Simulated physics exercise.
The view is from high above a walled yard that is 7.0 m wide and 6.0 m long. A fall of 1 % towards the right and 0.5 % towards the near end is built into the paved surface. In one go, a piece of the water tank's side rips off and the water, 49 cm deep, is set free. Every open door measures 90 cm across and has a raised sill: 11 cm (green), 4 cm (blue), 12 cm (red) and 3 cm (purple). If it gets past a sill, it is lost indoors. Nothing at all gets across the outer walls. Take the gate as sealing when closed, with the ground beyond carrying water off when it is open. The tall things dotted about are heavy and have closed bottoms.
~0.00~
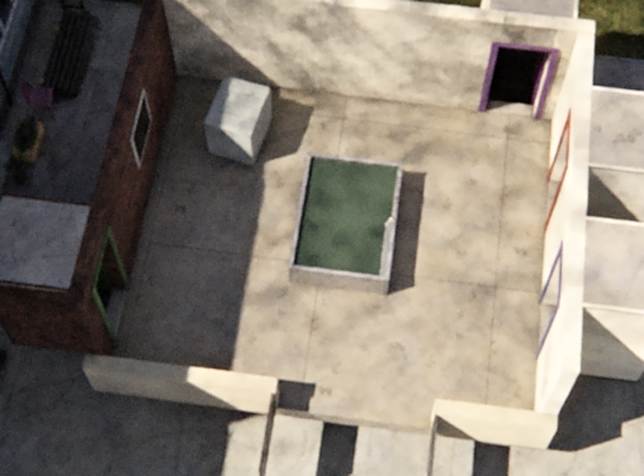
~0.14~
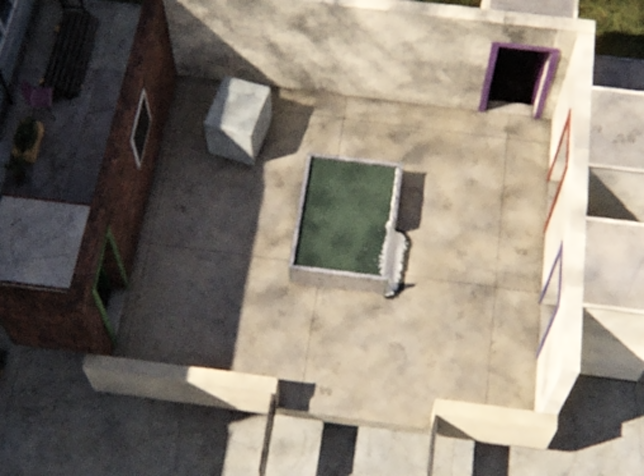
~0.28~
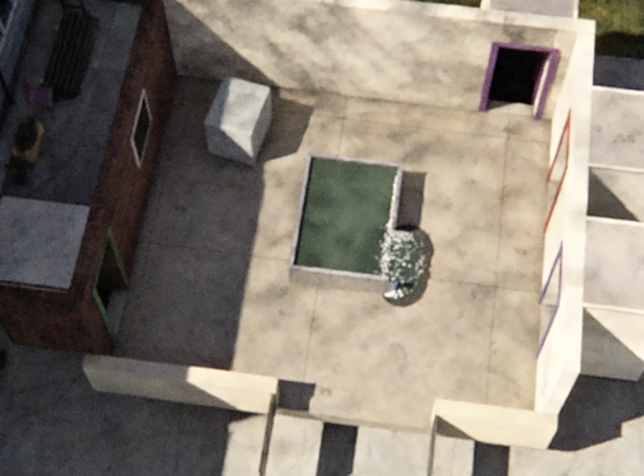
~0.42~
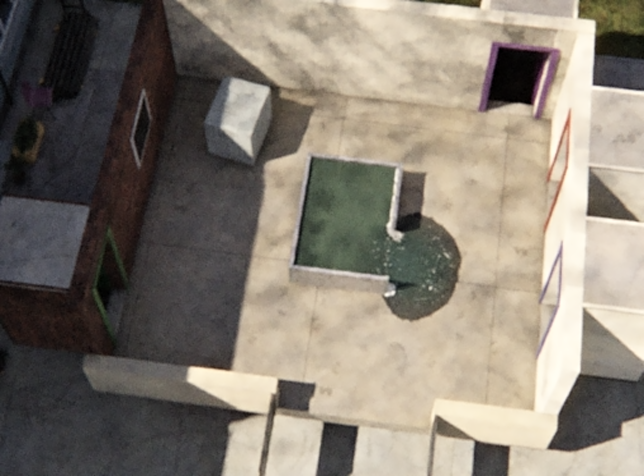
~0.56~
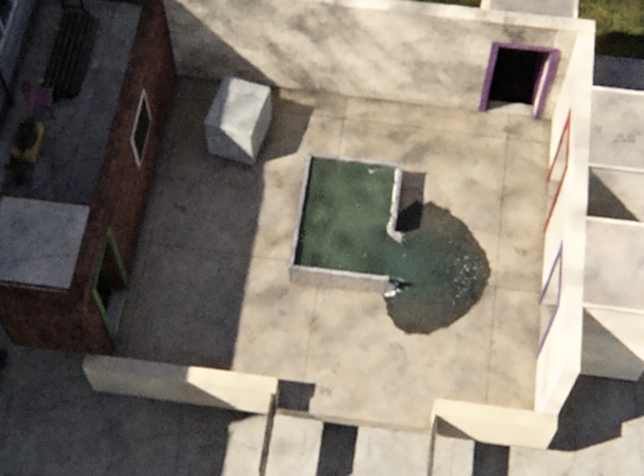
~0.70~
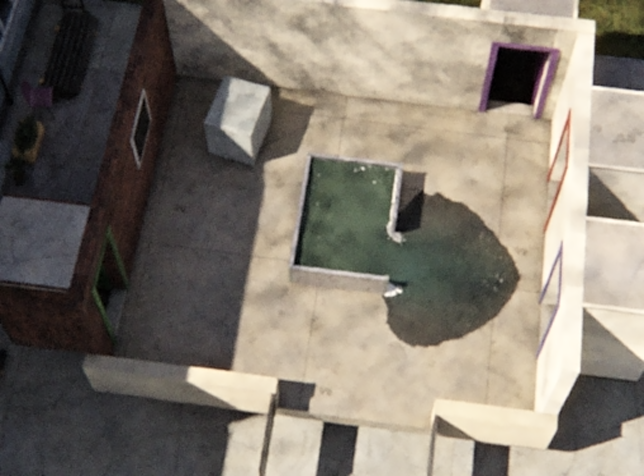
In a walled yard seen from above, the right side of a green water tank broke open near its lower corner, and water poured out, spreading rightward across the paving in a widening dark pool.
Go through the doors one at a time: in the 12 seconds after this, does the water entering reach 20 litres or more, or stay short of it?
Going through them: The green door stays short; the blue door reaches it; the red door stays short; the purple door reaches it.
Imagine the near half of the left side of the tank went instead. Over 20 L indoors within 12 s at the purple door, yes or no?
So, purple door: Within bounds.
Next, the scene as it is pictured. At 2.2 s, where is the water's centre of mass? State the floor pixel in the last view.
I'd put it close to (402, 257).
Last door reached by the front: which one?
Looks like the green door.
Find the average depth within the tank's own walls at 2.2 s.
I'd put the mean depth near 26 centimetres.
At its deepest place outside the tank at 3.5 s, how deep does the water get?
Up to near 18 cm.
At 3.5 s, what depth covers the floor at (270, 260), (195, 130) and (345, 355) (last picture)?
The depths come out at 0, 0 and 0 centimetres, in the order listed.
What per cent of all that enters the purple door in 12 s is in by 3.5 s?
About 10 per cent.
After 1.4 s water covers 20 % of the floor and is deepest (27 cm) near (397, 278); green door not reached, blue door 12 cm at the sill, 10 L in, red door not reached, purple door not reached.
After 2.2 s water covers 25 % of the floor and is deepest (32 cm) near (525, 427); green door not reached, blue door 17 cm at the sill, 82 L in, red door 13 cm at the sill, 0 L in, purple door not reached.
After 3.5 s water covers 30 % of the floor and is deepest (18 cm) near (529, 364); green door not reached, blue door 15 cm at the sill, 176 L in, red door 10 cm at the sill, 1 L in, purple door 11 cm at the sill, 10 L in.
After 7.0 s water covers 60 % of the floor and is deepest (12 cm) near (514, 425); green door not reached, blue door 10 cm at the sill, 296 L in, red door 5 cm at the sill, 1 L in, purple door 7 cm at the sill, 87 L in.
After 12.0 s water covers 75 % of the floor and is deepest (8 cm) near (525, 427); green door 2 cm at the sill, 0 L in, blue door 7 cm at the sill, 346 L in, red door 5 cm at the sill, 1 L in, purple door 4 cm at the sill, 112 L in.
